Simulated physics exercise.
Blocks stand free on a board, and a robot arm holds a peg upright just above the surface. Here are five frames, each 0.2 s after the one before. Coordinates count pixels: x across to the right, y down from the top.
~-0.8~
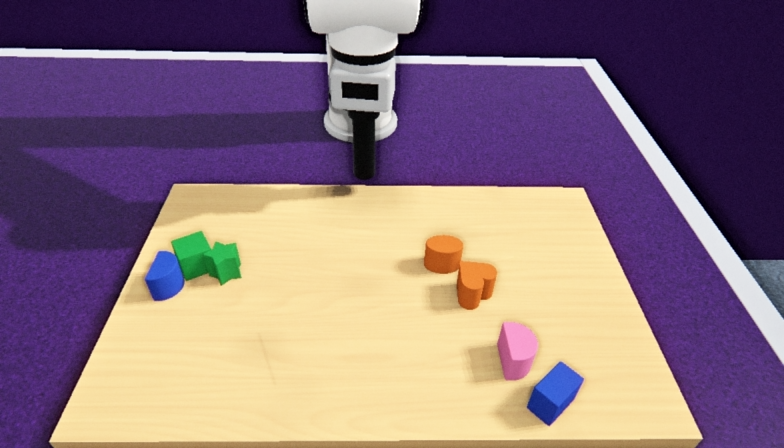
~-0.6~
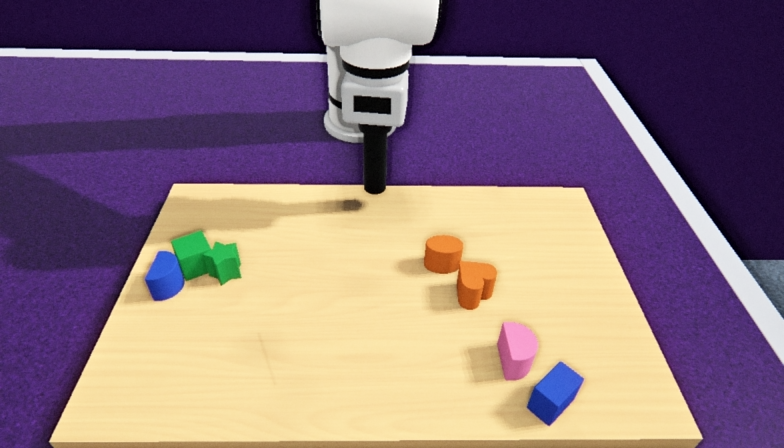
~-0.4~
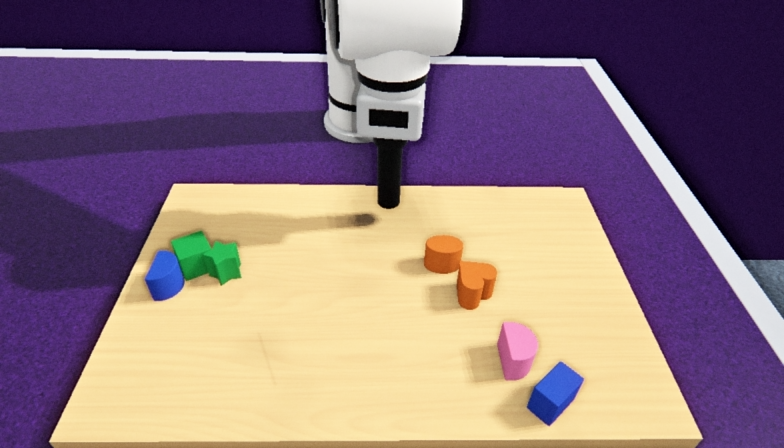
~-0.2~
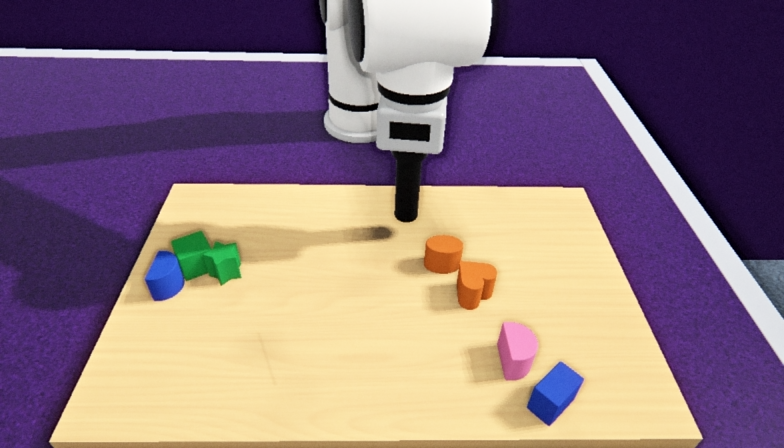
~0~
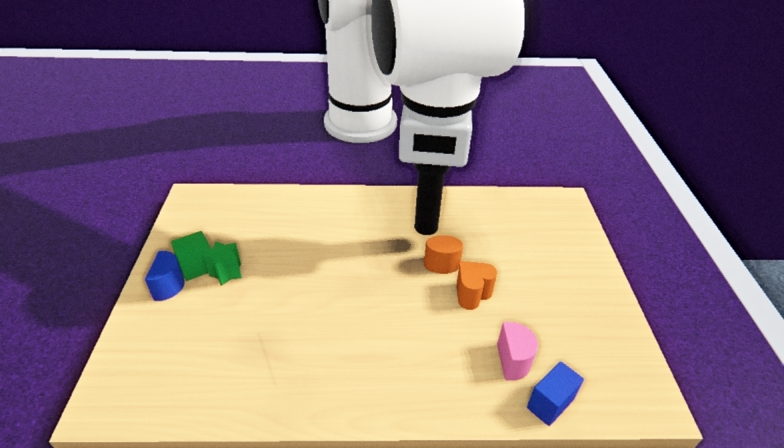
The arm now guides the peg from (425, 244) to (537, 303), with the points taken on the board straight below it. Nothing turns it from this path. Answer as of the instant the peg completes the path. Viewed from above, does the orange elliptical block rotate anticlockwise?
I expect not.
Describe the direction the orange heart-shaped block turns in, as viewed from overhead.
Rotates counter-clockwise.
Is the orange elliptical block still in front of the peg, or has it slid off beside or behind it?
Slipped clear.
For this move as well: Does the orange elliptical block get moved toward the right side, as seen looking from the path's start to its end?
Short answer: Yes.
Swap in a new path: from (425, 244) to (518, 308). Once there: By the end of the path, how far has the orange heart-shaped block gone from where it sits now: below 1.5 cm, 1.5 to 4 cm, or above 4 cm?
Distance: 1.5 to 4 cm.
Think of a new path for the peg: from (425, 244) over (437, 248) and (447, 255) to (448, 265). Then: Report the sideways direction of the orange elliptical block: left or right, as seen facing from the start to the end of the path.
Sideways, to the right.
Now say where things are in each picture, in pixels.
In the first picture, lower end of the peg at (364, 174), tops of blocks, orange elliptical block at (445, 243), orange heart-shaped block at (477, 273), pink D-shaped block at (520, 340).
In the second picture, peg at (375, 188), blocks as before.
In the third picture, peg at (389, 202), blocks as before.
In the fourth picture, peg at (406, 215), blocks as before.
In the fifth picture, peg at (426, 228), orange elliptical block at (445, 243), orange heart-shaped block at (477, 273), pink D-shaped block at (520, 340).
What follows on the original path. One third of the way, peg at (462, 246); orange elliptical block at (458, 259), turned 35° clockwise; orange heart-shaped block at (480, 281), turned 25° anticlockwise.
Two thirds of the way, peg at (502, 267); orange elliptical block at (458, 260), turned 40° clockwise; orange heart-shaped block at (480, 282), turned 30° anticlockwise.
At the end, peg at (543, 287); orange elliptical block at (458, 260), turned 40° clockwise; orange heart-shaped block at (480, 282), turned 30° anticlockwise; pink D-shaped block not moved.
